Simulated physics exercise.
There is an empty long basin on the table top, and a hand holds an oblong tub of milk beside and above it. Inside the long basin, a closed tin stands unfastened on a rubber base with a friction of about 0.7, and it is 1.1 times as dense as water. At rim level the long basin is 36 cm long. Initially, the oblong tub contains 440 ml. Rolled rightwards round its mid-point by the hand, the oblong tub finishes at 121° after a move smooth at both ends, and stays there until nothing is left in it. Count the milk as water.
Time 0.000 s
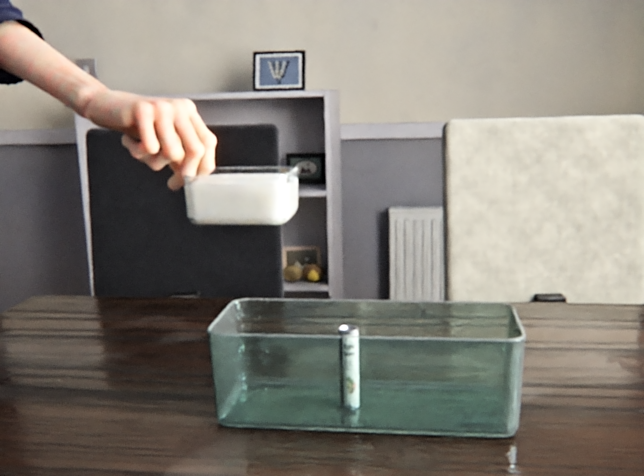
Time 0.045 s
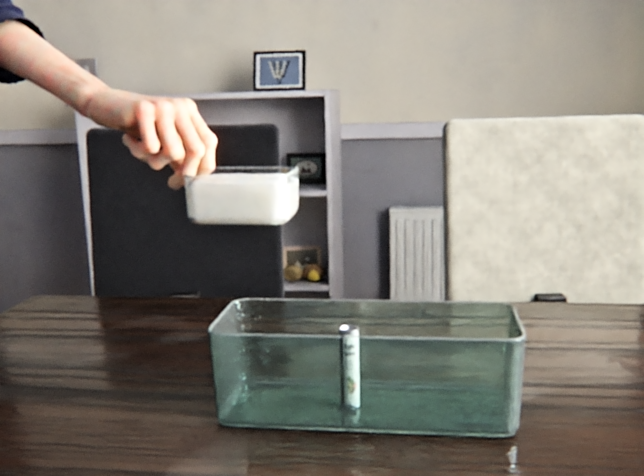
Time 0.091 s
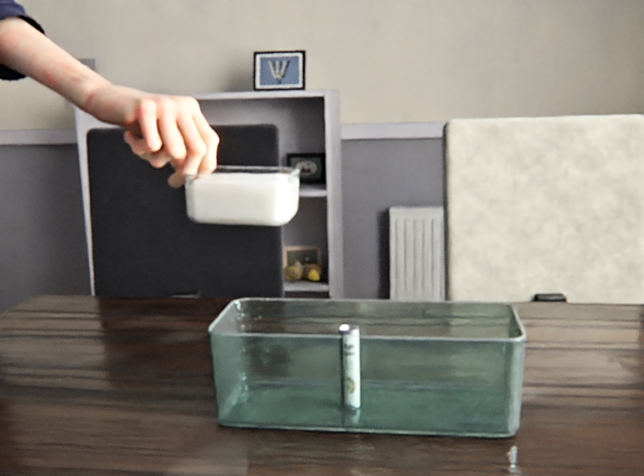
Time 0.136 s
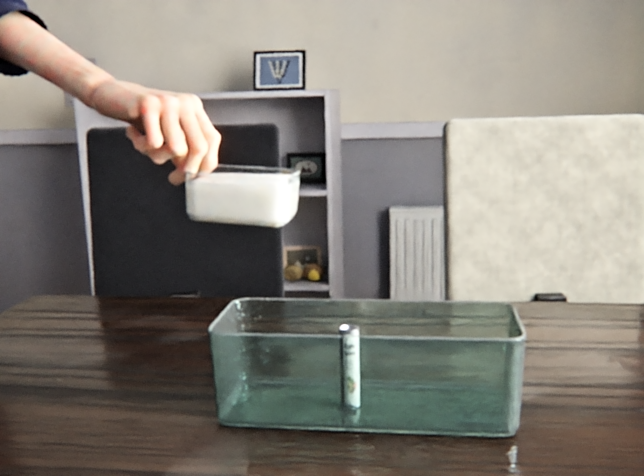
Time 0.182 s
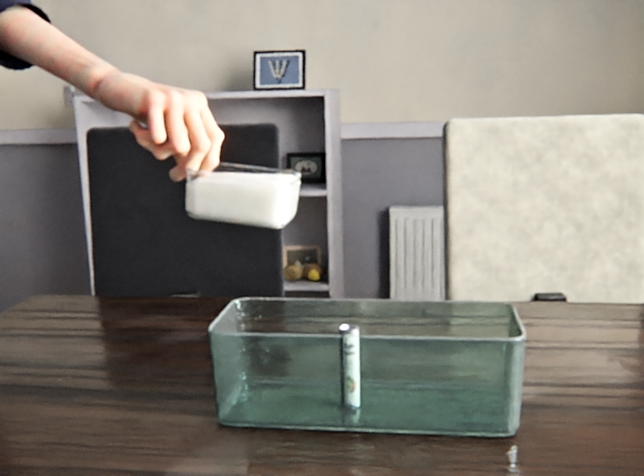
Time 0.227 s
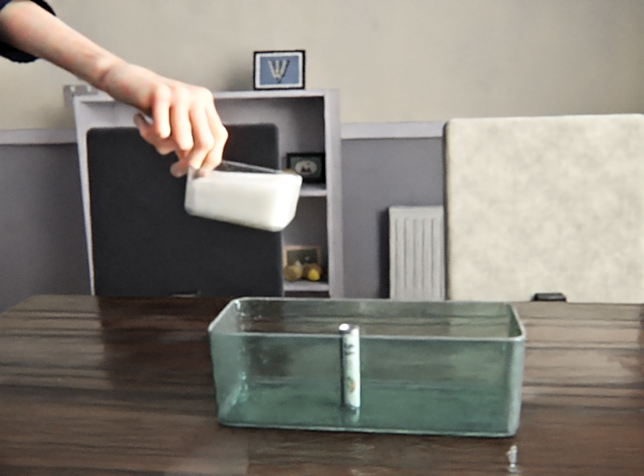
The clip opens with a hand at the left holding a small clear tub of white liquid above a long, green-tinted glass basin, in which a small cylinder stands upright on a dark wooden table. The hand keeps the tub almost level at first, then slowly tilts it slightly to the right.
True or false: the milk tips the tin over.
False.
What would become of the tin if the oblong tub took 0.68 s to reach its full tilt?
Outcome - the tin remains standing.
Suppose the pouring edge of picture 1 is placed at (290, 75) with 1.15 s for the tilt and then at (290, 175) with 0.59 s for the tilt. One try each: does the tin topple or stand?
In the first try it remains standing; in the second it comes down.
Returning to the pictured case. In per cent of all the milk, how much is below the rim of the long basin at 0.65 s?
26 %, roughly.
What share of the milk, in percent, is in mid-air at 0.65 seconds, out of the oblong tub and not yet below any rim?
About 44 per cent.
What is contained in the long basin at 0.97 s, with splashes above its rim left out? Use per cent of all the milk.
I'd put it at roughly 90 per cent.
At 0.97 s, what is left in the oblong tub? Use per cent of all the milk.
Around 2 in a hundred.
By 0.65 s the tilt is 73° and 29 per cent is still to pour; the tin stands where it began.
By 0.97 s the tilt is 114° and 2 per cent is still to pour; the tin stands where it began.
By 1.29 s the tilt is 121° and 0 per cent is still to pour; the tin stands where it began.
By 1.65 s the tilt is 121° and 0 per cent is still to pour; the tin stands where it began.
At rest the tin stands where it began.
